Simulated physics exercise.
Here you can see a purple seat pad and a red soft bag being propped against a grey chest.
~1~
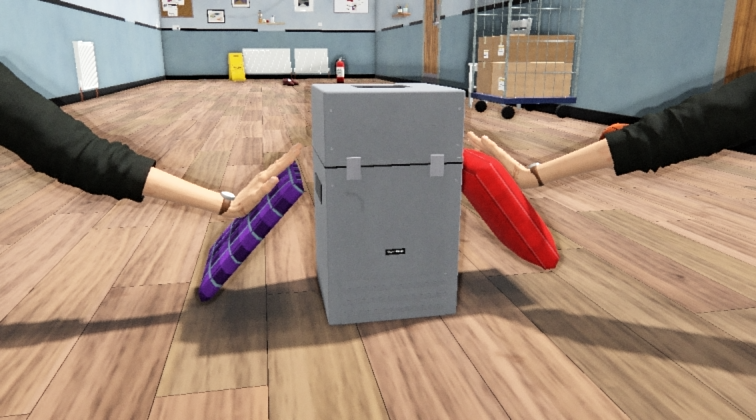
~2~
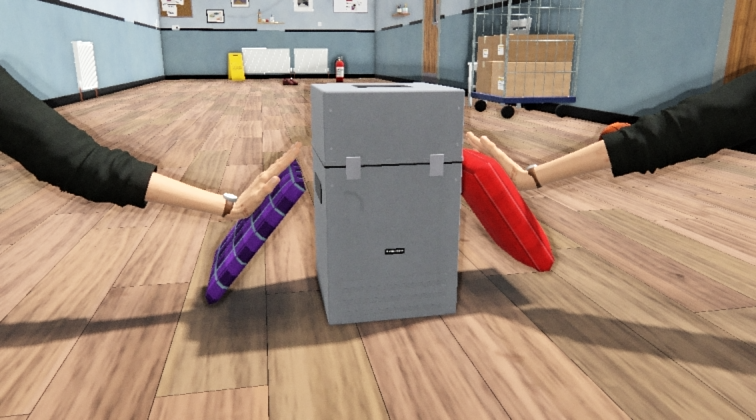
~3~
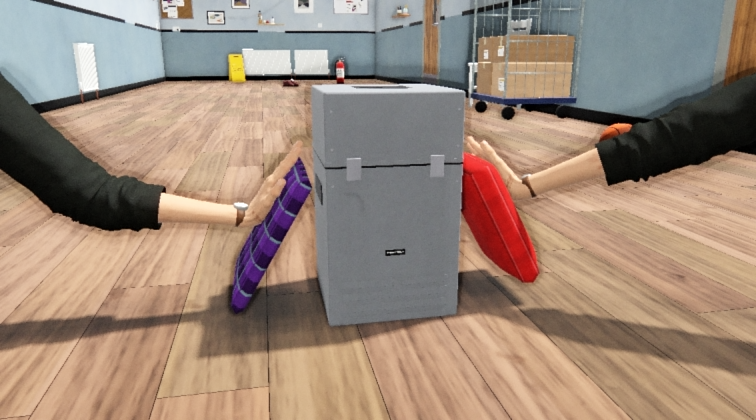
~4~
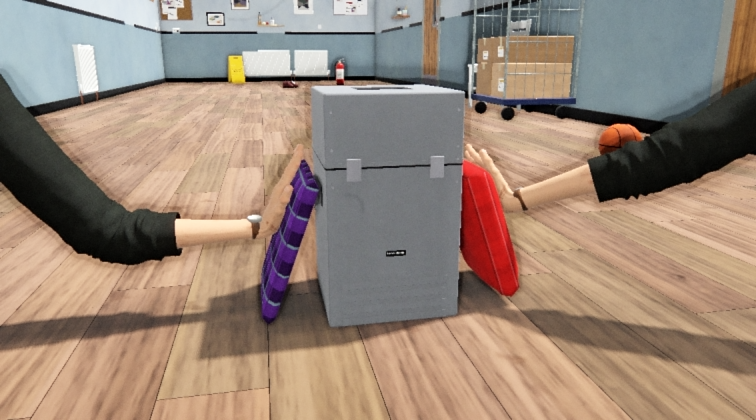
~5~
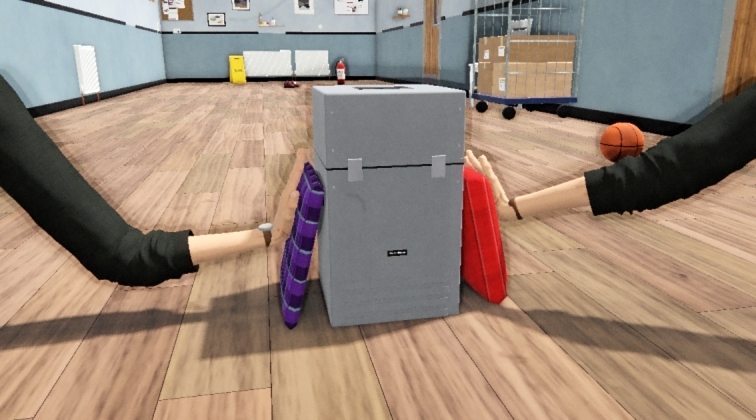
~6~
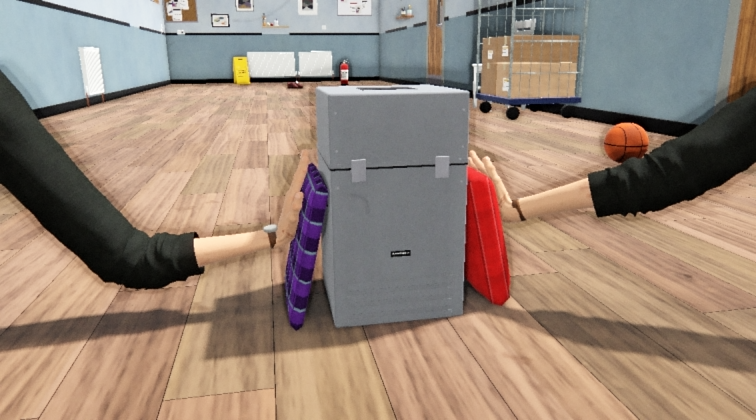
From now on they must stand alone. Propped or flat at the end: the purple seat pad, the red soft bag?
My guess is the purple seat pad won't come down; my guess is the red soft bag won't come down.
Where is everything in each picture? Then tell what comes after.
The first frame shows seat pad foot (204, 297), head (300, 188); soft bag foot (552, 264), head (482, 170).
The second frame shows seat pad foot (211, 300); soft bag foot (546, 267).
The third frame shows seat pad foot (238, 309); soft bag foot (530, 278).
The fourth frame shows seat pad foot (269, 319); soft bag foot (510, 292).
The fifth frame shows seat pad foot (291, 325); soft bag foot (497, 299).
The sixth frame shows seat pad foot (297, 326), head (323, 191), almost upright; soft bag foot (500, 301), head (478, 181), almost upright.
Then, 0.54 s later than the last view, seat pad against the side near (305, 241); soft bag against the side near (473, 229).
Finally, seat pad against the side near (305, 241); soft bag against the side near (473, 229). The purple seat pad keeps leaning and the red soft bag holds its lean.
